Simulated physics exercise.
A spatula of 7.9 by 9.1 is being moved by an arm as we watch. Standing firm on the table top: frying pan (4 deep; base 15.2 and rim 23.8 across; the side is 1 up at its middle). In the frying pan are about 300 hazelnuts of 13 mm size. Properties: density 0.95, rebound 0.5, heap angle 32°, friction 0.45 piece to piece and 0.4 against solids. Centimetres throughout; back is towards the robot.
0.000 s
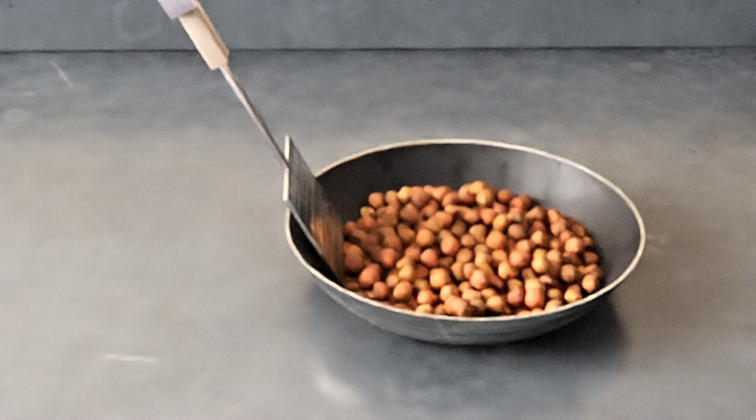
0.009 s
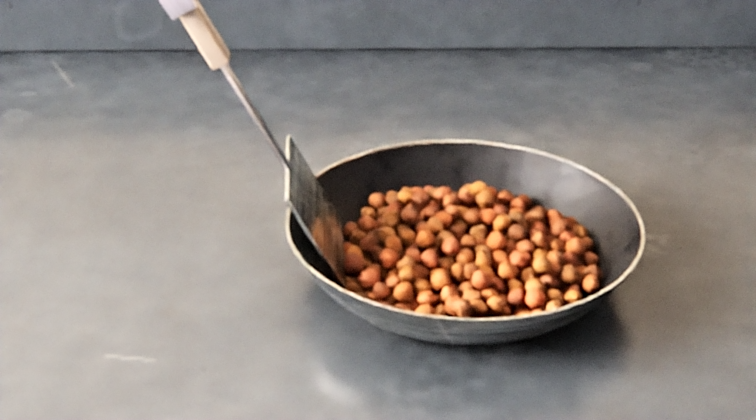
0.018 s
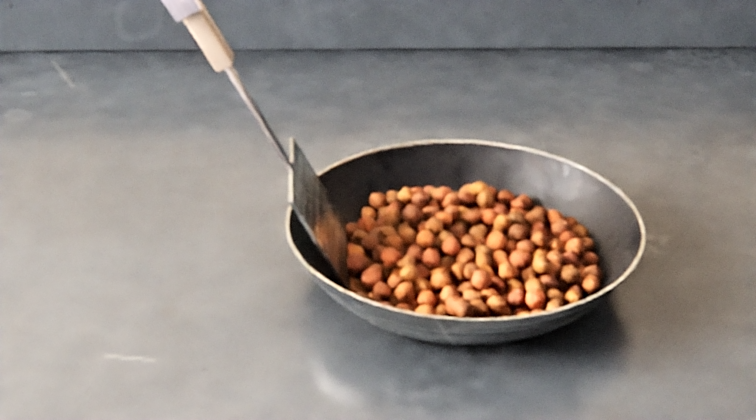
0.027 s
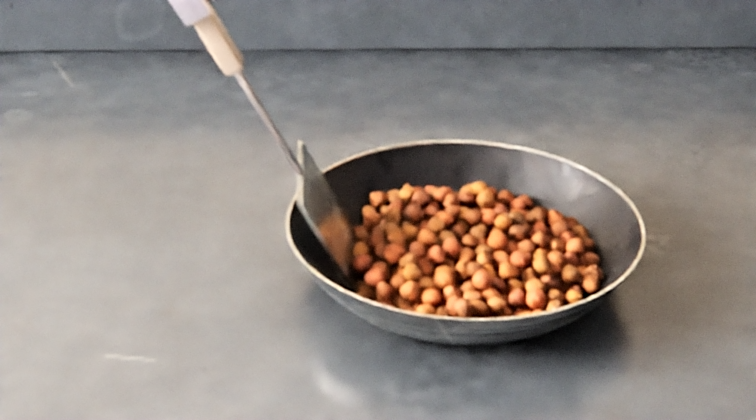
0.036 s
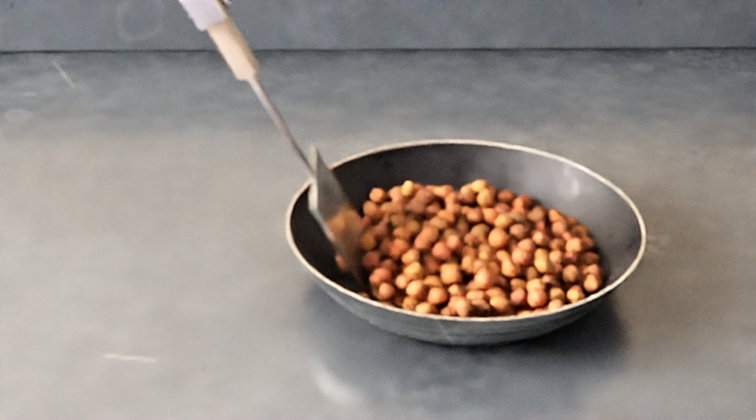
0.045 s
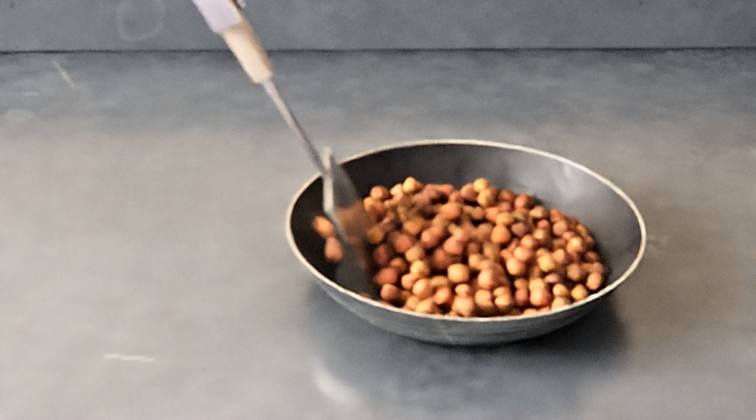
We see a spatula tilted against the left side of a dark frying pan filled with round brown hazelnuts; it moves slowly to the right, pushing into the nuts, and a few appear on its left side.
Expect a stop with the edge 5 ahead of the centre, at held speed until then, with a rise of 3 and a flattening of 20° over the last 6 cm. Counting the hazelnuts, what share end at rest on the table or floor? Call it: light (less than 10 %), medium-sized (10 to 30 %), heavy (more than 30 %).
It comes out medium-sized.
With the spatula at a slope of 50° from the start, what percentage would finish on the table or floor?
In that case, around 15 percent would end up on the table or floor.
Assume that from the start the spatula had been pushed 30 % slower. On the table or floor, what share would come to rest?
Estimate: Near 5 %.
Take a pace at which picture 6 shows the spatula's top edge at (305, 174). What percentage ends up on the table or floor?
Estimate: Close to 0 %.
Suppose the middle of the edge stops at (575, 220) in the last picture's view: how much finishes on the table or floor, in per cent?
Around 40 percent ends on the table or floor.
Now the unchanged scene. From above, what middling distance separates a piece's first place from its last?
The figure is about 4 cm.
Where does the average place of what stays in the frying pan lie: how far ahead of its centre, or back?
Offset forward: Around 4.5 cm.
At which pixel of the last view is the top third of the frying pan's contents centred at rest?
Somewhere near (578, 243) in the last picture.
After 0.08 s, sloping 62°, highest piece 7 above the table; 297 in the frying pan.
After 0.11 s, sloping 55°, highest piece 11 above the table; 296 in the frying pan, 1 on the blade or in flight.
After 0.32 s, sloping 42°, highest piece 9 above the table; 237 in the frying pan, 55 on the table or floor, 5 on the blade or in flight.
After 1.37 s, sloping 42°, highest piece 5 above the table; 236 in the frying pan, 61 on the table or floor.
In the end, 236 in the frying pan, 61 on the table or floor. That is 21 % on the table or floor.
